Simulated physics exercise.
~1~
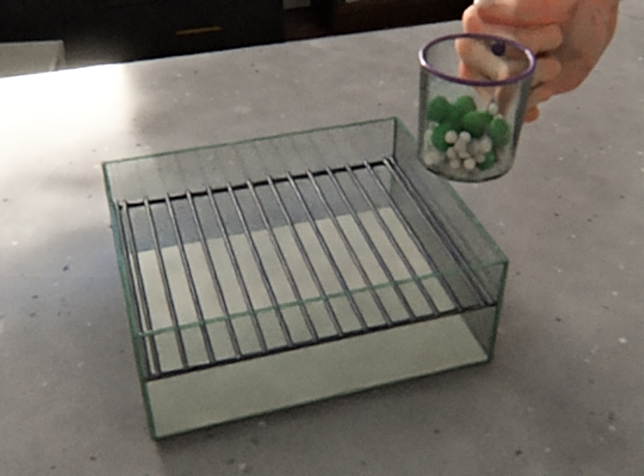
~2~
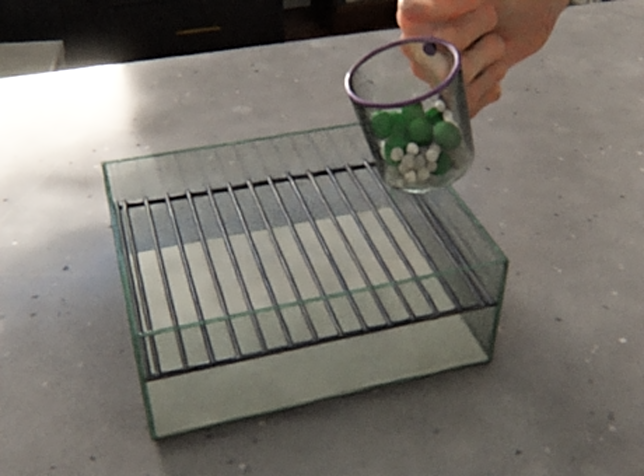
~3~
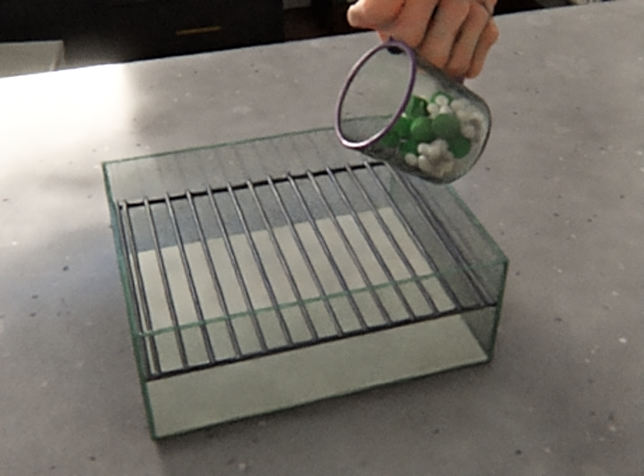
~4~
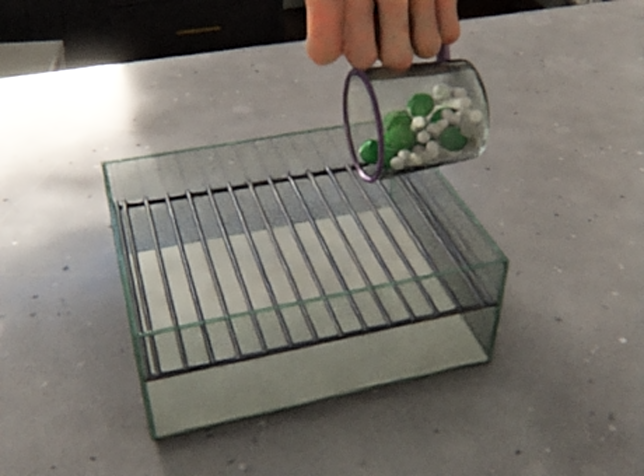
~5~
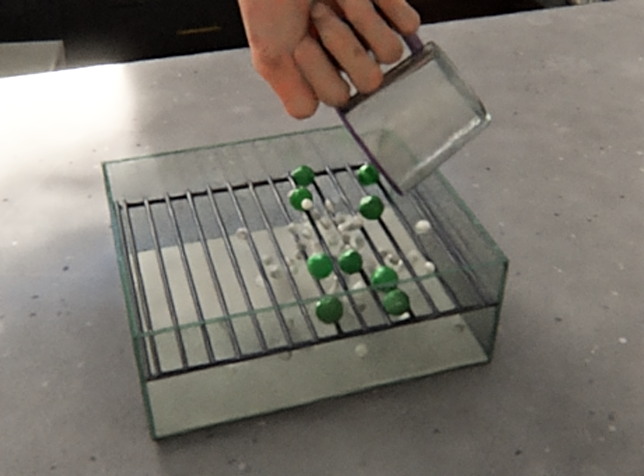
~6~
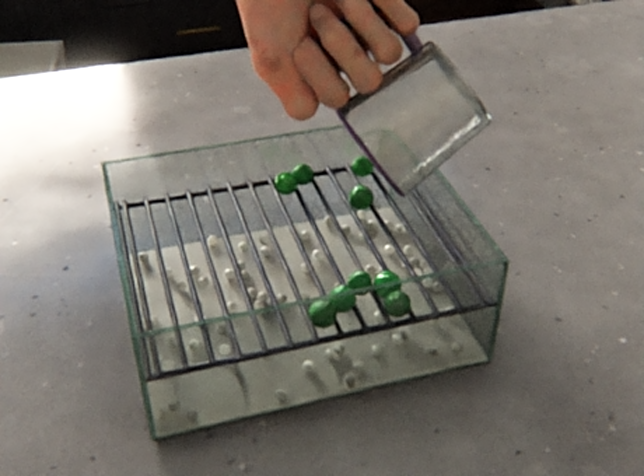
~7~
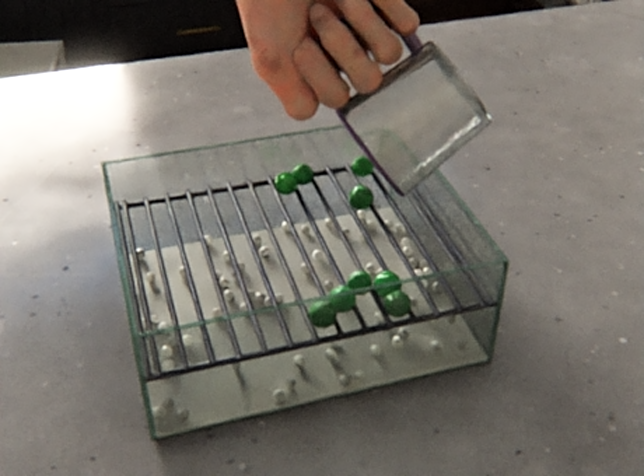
A hand tipped a clear cup of green and white pieces over a wire rack in a glass box until it emptied, and the larger green balls stayed on the wires while nearly all the little white ones dropped through and scattered below.
